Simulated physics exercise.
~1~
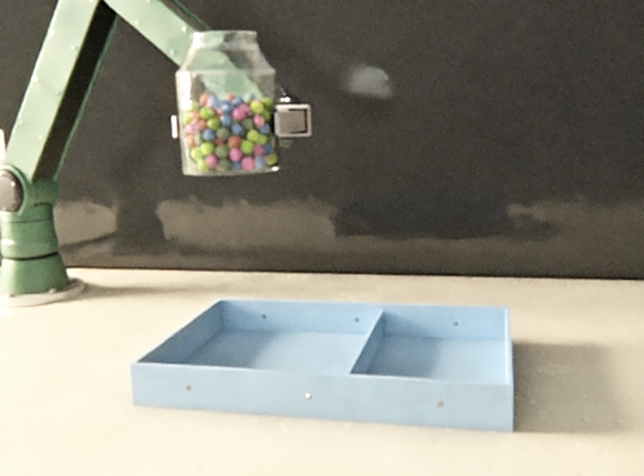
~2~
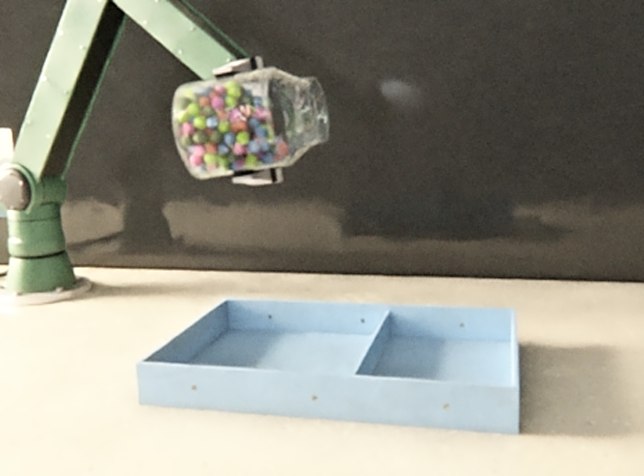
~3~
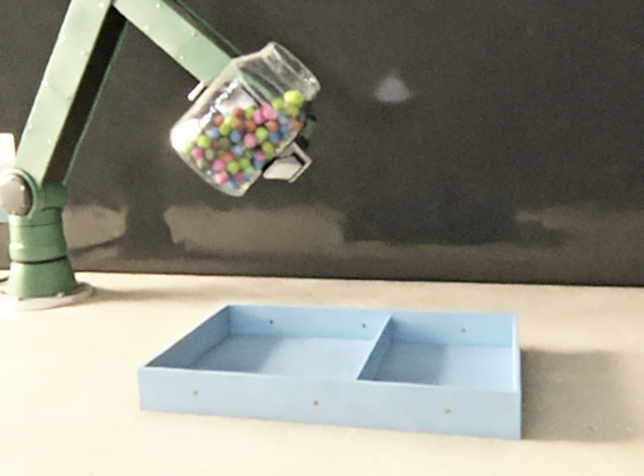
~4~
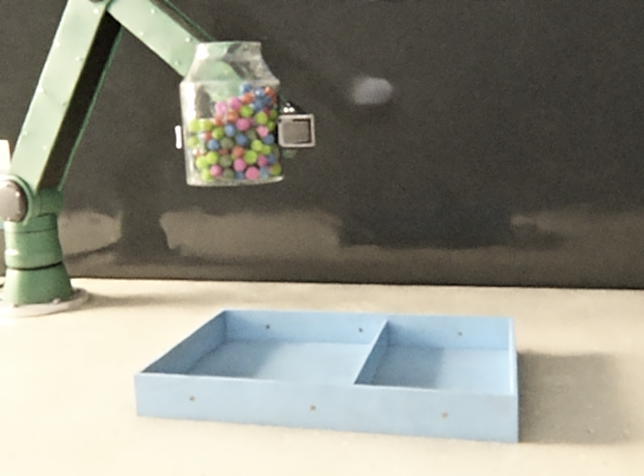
The clip shows a green robot arm holding a clear jar of colourful round sweets above a divided blue tray, tipping it onto its side with its mouth to the right, then turning it back upright, the sweets still inside and the tray empty.
